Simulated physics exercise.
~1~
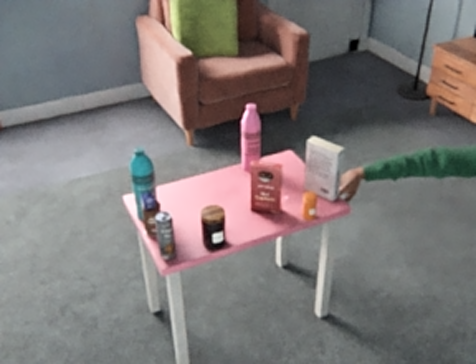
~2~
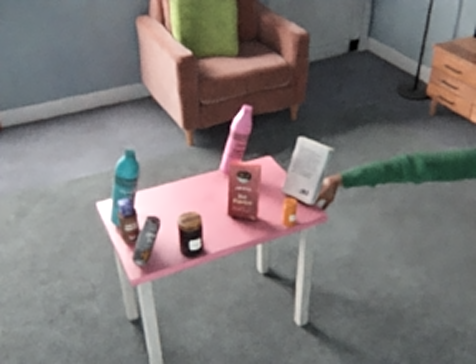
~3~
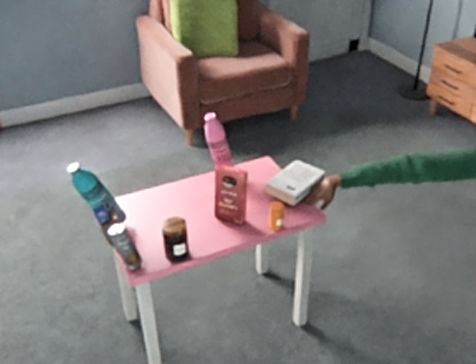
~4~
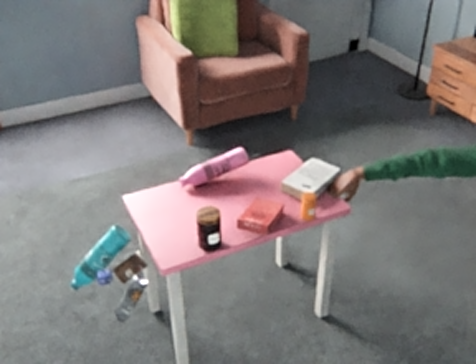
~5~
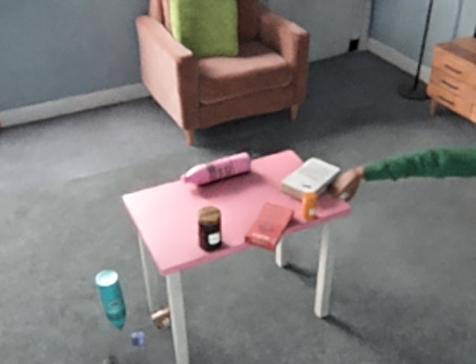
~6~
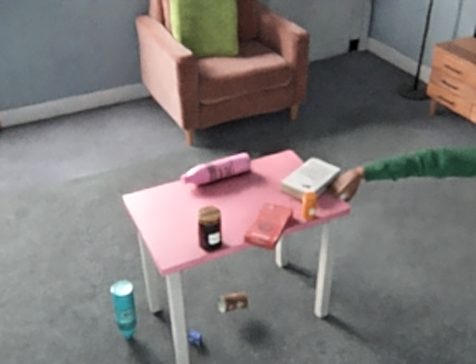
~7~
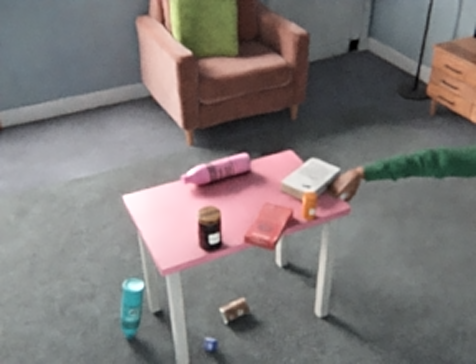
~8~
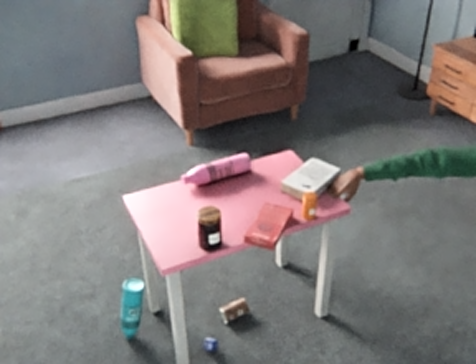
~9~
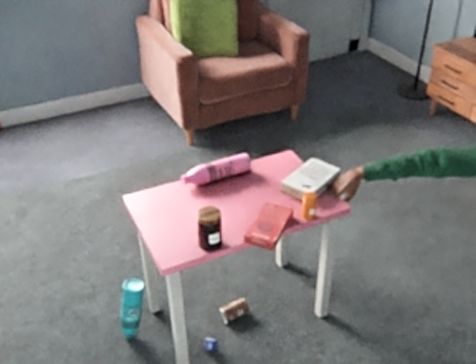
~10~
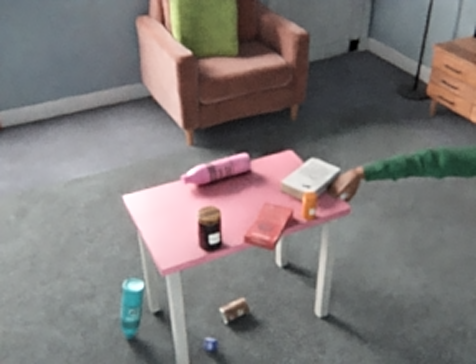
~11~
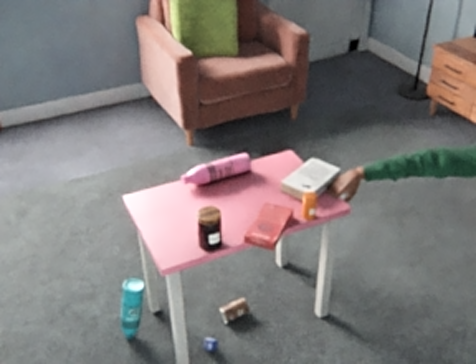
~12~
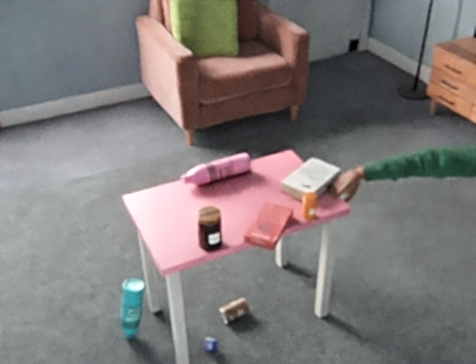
The pink side table was jerked left and then back right, with a green-sleeved arm at its edge, sending the turquoise bottle and a few small items to the floor, while the pink bottle, red packet and white book toppled and stayed on top.
